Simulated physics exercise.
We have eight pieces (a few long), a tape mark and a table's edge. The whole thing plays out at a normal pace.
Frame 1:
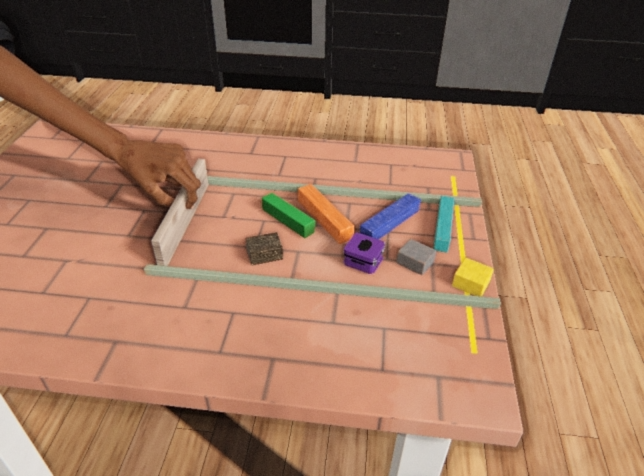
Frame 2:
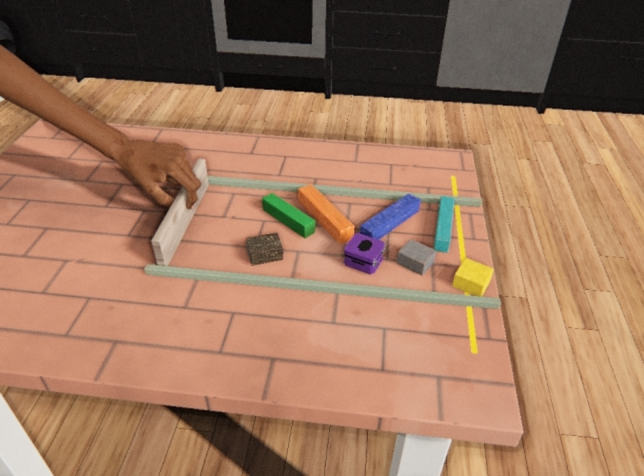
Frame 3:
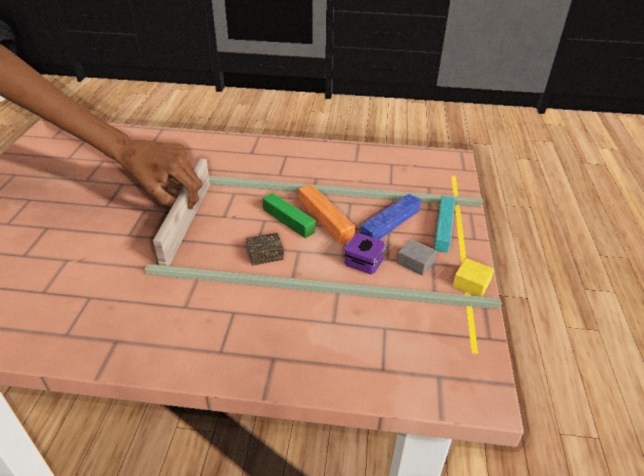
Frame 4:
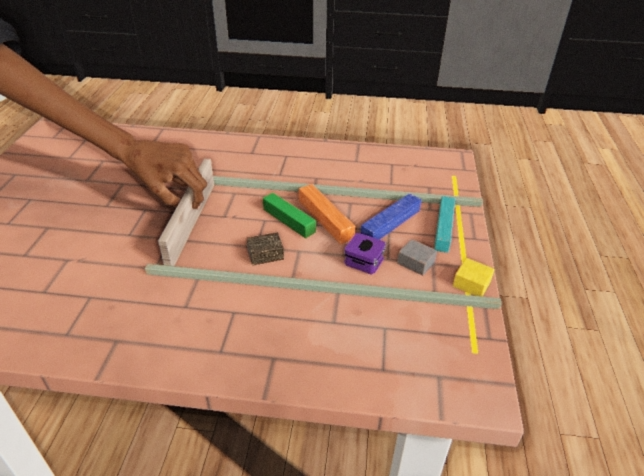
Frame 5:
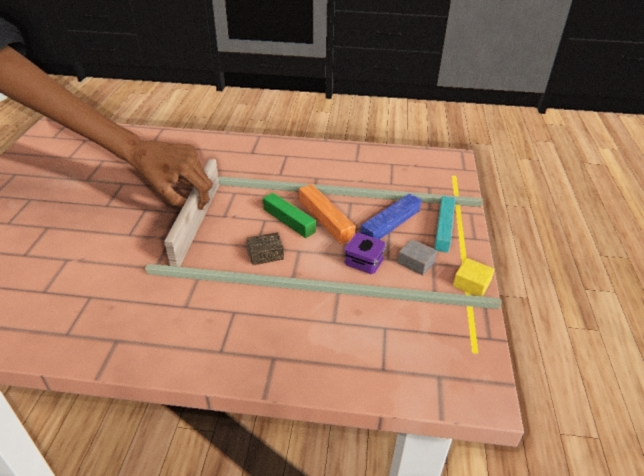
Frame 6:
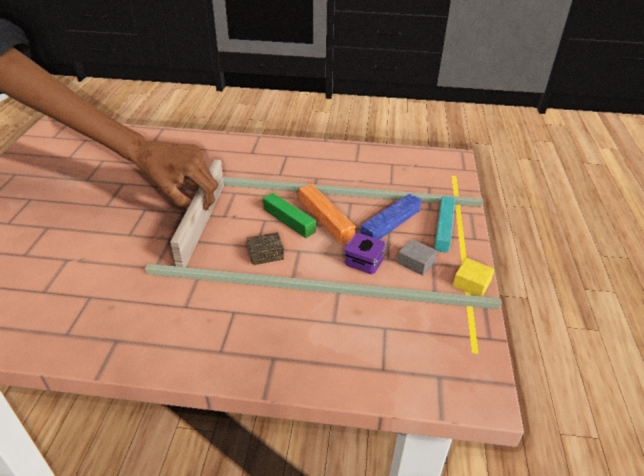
A hand slides a pale board slightly right along the table, behind several still, colourful blocks.
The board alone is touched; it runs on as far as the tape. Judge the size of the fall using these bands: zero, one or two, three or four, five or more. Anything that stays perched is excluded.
I expect at least five of them will drop off.
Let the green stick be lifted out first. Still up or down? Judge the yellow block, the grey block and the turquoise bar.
The yellow block comes off; the grey block comes off; the turquoise bar comes off.
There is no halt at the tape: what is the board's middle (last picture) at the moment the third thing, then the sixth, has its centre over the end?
First roughly (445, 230), later roughly (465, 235).
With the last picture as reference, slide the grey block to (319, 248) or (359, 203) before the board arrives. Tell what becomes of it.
First place: It goes off the edge; second place: It goes off the edge.
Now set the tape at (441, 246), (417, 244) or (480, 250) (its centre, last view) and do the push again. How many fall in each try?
Going through each try, you'd get 2, 1 and 7.
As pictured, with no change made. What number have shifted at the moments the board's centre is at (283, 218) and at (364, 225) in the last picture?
It comes to 2 for the first spot, 6 for the other.
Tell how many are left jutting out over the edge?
Result: 2.
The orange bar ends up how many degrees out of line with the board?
It works out to near 0°.
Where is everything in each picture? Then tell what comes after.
Yellow block (473, 277); turquoise bar (444, 223); grey block (416, 257); board (183, 210); tape (462, 248), in the first frame.
Turquoise bar (444, 223); purple case (364, 254), in the second frame.
Grey block (417, 257); green stick (288, 215), in the third frame.
Yellow block (473, 278); orange bar (326, 213), in the fourth frame.
Turquoise bar (445, 223); blue bar (392, 218), in the fifth frame.
Yellow block (474, 278); turquoise bar (445, 223); grey block (417, 257); board (200, 211); tape (463, 248), in the sixth frame.
Soon after, none off yet; yellow block at rest near (474, 278); turquoise bar at rest near (445, 223); grey block at rest near (417, 257).
Then, none off yet; yellow block at rest near (474, 278); turquoise bar at rest near (445, 223); grey block moved a little near (433, 258).
Further on, none off yet; yellow block moved a little near (492, 283); turquoise bar moved a little near (475, 224); grey block moved well along near (500, 256).
At rest, the number that fall off is five or more; fallen, purple case, blue bar, grey block, turquoise bar and yellow block.
